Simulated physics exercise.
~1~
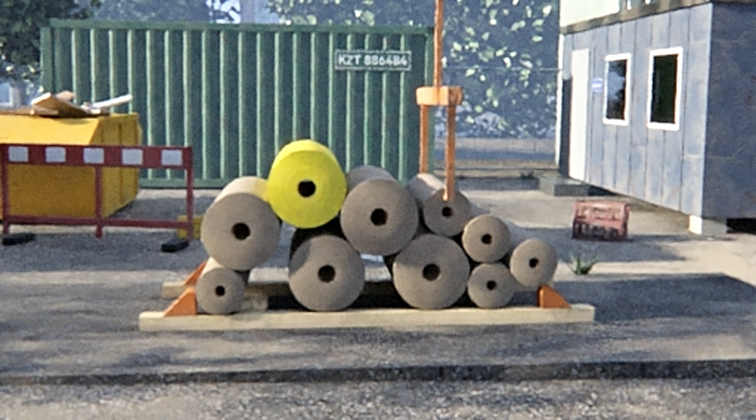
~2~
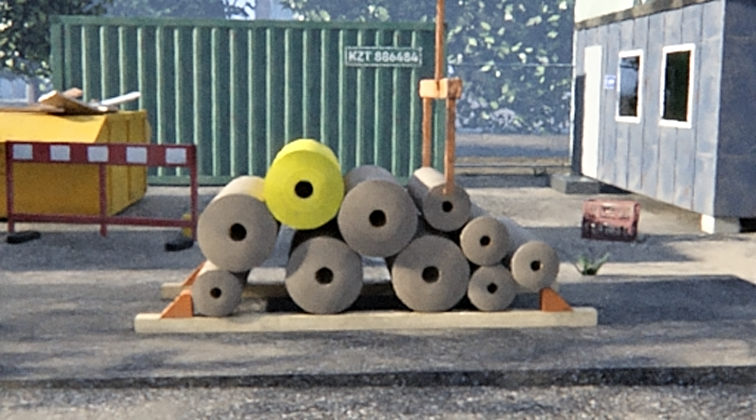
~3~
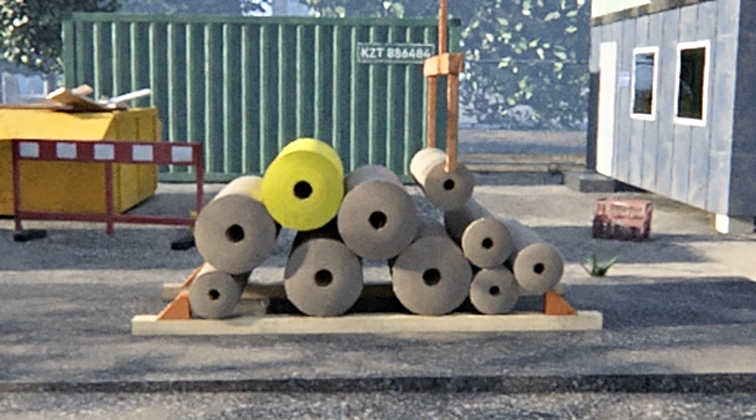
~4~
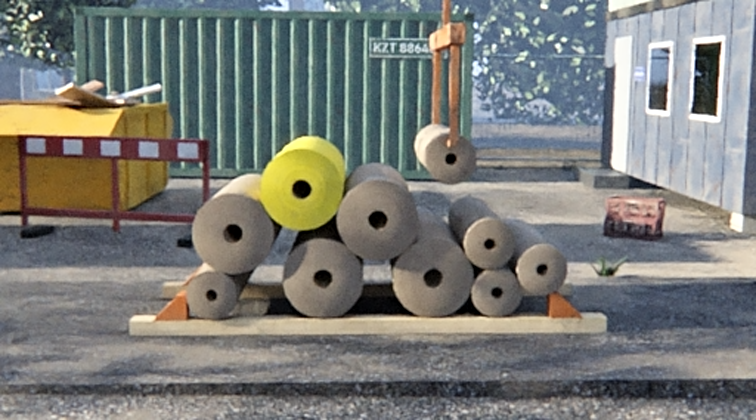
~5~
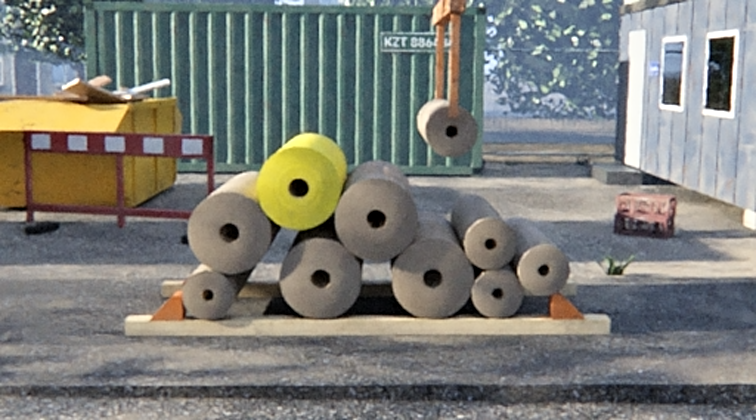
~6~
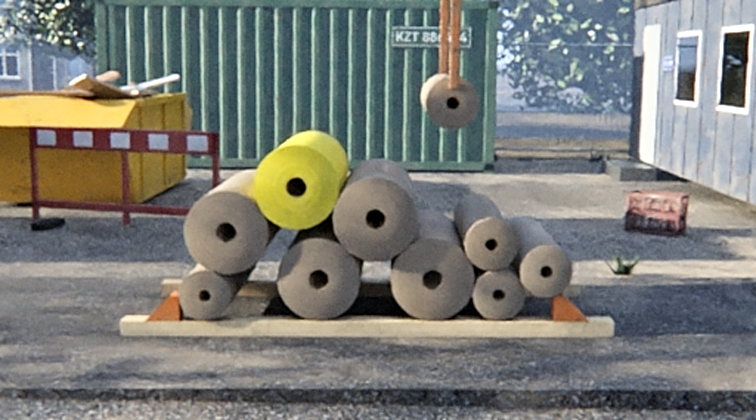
The footage shows a stack of grey rolls and one yellow roll resting on timber bearers between orange chocks, as an orange hoist lifts a grey roll from the upper right straight up and clear, leaving it hanging while the yellow roll and the others stay in place.
